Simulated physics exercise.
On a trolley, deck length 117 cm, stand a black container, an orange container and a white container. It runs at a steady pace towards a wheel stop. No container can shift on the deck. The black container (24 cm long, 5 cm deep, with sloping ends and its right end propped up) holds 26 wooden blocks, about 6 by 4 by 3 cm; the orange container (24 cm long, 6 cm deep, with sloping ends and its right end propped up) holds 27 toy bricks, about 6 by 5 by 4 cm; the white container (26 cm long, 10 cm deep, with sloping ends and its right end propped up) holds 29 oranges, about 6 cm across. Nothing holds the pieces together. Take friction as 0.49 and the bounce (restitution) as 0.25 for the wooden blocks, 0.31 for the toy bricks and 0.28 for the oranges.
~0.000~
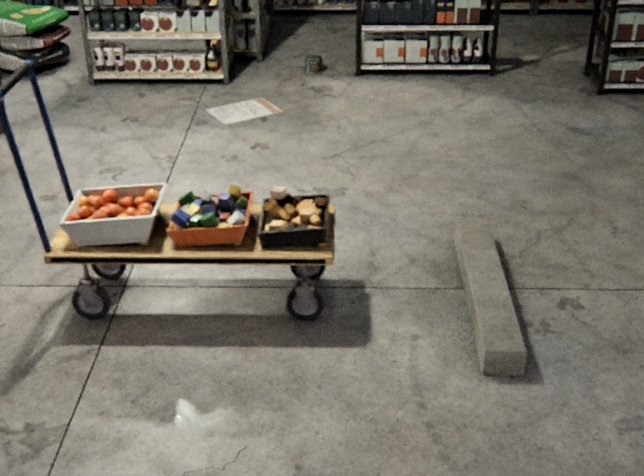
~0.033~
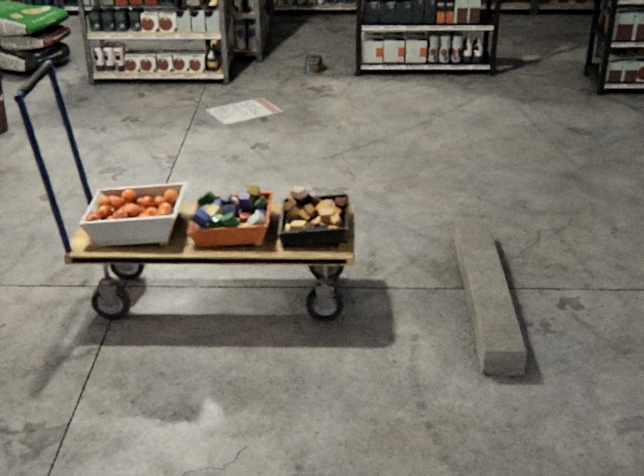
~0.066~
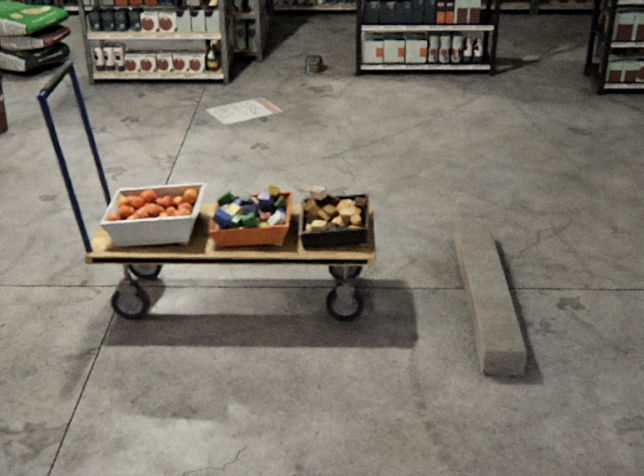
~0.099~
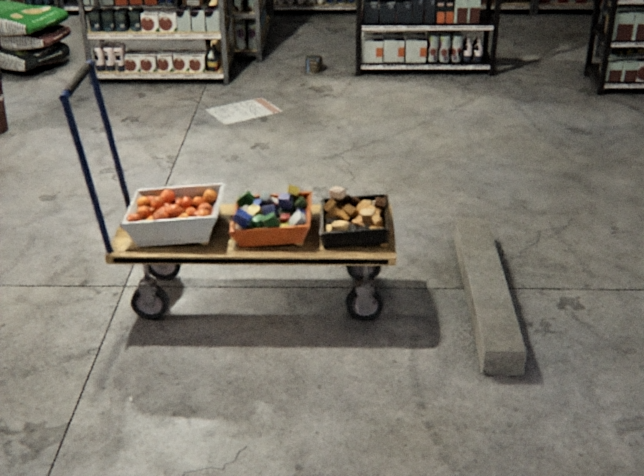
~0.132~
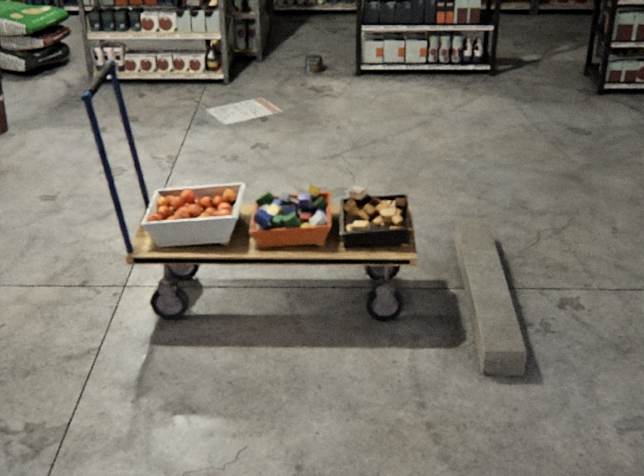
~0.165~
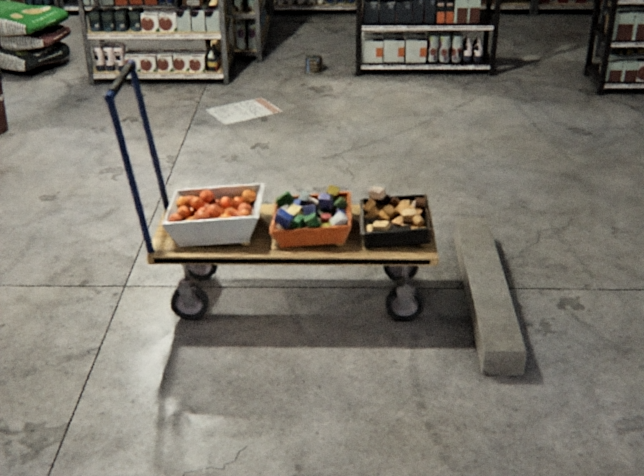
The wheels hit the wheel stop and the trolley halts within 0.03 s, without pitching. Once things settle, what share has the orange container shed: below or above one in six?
The orange container loses more than a sixth of its toy bricks.
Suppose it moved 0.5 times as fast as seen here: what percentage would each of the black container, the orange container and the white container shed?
Then black container 10, orange container 10, white container 0 per cent.
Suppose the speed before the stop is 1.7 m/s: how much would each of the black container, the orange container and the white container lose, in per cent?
Then black container 10, orange container 10, white container 0 per cent.
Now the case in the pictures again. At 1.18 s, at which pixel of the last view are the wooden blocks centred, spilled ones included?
Near (445, 218).
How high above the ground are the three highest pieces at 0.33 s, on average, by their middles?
Some 54 cm up.
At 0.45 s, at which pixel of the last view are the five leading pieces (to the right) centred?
Near (498, 192).
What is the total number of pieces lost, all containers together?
Roughly 20 in all.
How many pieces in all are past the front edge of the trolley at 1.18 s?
Roughly 5.
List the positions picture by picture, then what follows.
In the first picture (places track the rim corner closest to us here), orange container (244, 225); white container (151, 216); 62 cm to go; all still inside.
Orange container (265, 225); white container (172, 216); 54 cm to go, in the second picture.
Orange container (286, 225); white container (193, 216); 45 cm to go, in the third picture.
Orange container (307, 225); white container (213, 216); 37 cm to go, in the fourth picture.
Orange container (327, 225); white container (234, 216); 28 cm to go, in the fifth picture.
Orange container (348, 226); white container (255, 217); 20 cm to go; all still inside, in the sixth picture.
After 0.23 s, contact.
After 0.33 s, the black container is down by 2 of 26, the orange container has all 27 and the white container has all 29.
After 0.45 s, the black container is down by 7 of 26, the orange container is down by 6 of 27 and the white container has all 29.
After 0.68 s, the black container is down by 7 of 26, the orange container is down by 6 of 27 and the white container is down by 4 of 29.
Final count (at 1.18 s), the black container is down by 7 of 26, the orange container is down by 8 of 27 and the white container is down by 4 of 29. Asked share, 8 of 27, 30 per cent.
